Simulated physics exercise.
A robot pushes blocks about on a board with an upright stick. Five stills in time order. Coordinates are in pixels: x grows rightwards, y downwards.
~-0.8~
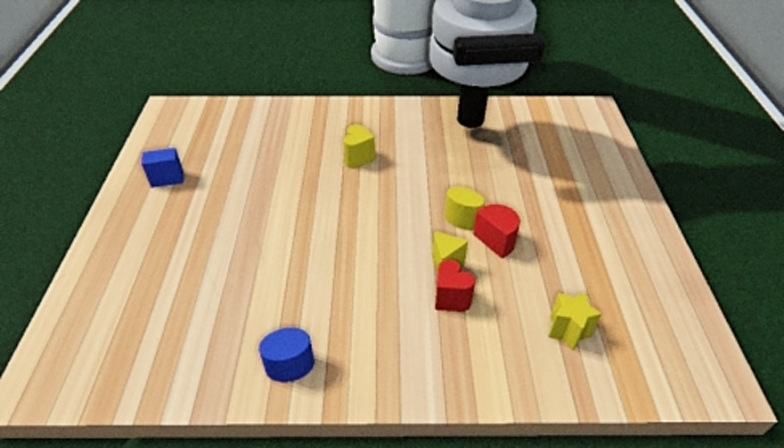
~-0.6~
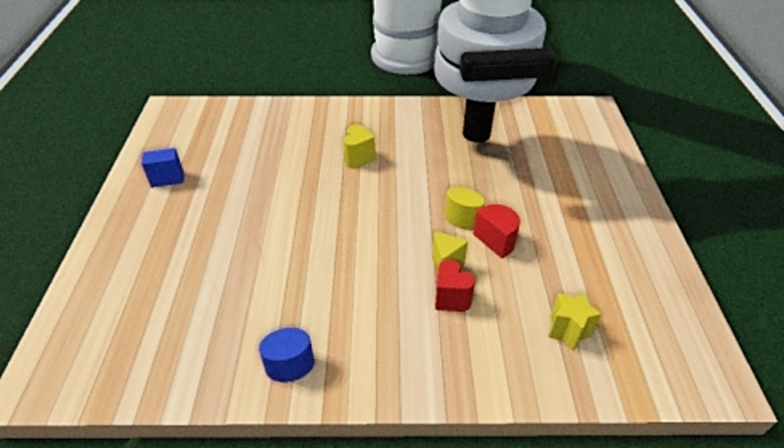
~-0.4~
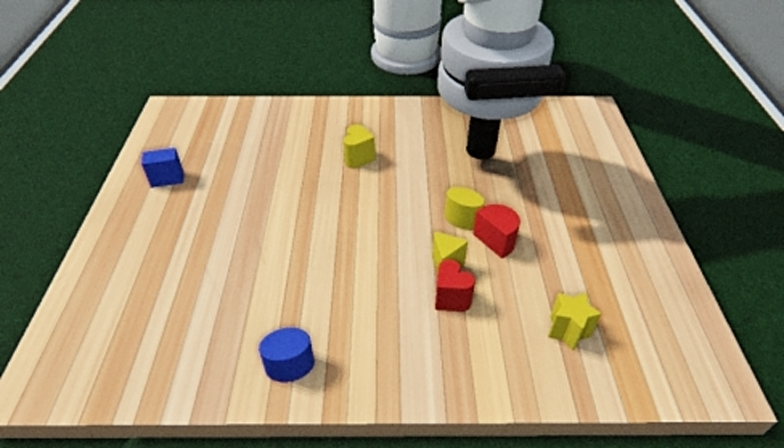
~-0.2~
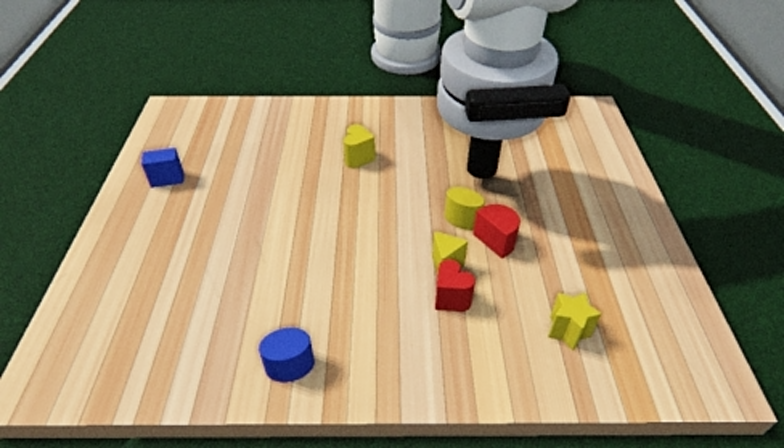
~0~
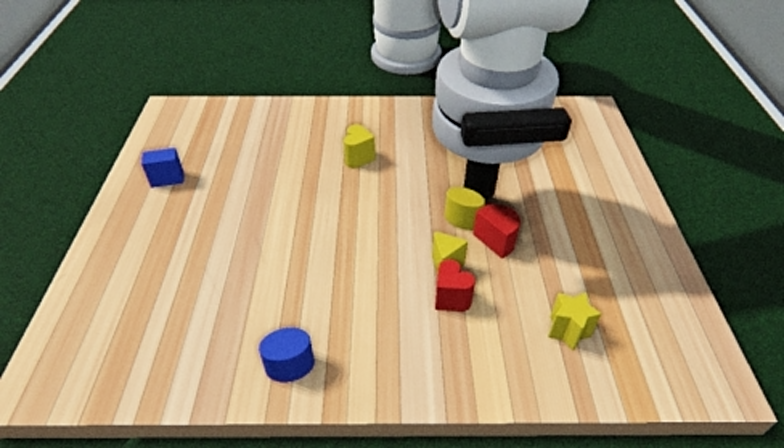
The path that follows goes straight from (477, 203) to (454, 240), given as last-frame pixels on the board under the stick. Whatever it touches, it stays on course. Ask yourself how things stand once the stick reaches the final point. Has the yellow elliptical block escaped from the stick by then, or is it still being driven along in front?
The stick pushes it to the end.
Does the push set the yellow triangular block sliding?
I believe so.
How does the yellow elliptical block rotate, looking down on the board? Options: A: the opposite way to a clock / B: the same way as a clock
B - the same way as a clock.
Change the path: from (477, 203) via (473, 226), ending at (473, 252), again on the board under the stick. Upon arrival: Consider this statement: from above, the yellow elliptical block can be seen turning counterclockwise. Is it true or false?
False.
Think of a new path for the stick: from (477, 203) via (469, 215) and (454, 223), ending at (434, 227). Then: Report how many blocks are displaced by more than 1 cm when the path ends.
That push would leave one block displaced by more than about 1 cm.
On the path given first. Halfway along, stick (467, 209); yellow elliptical block (452, 212).
At the end, stick (455, 228); yellow triangular block (438, 253); red heart block (454, 280), turned 15° anticlockwise; yellow elliptical block (435, 231), turned 25° clockwise; red half-round block (501, 219), turned 15° anticlockwise.
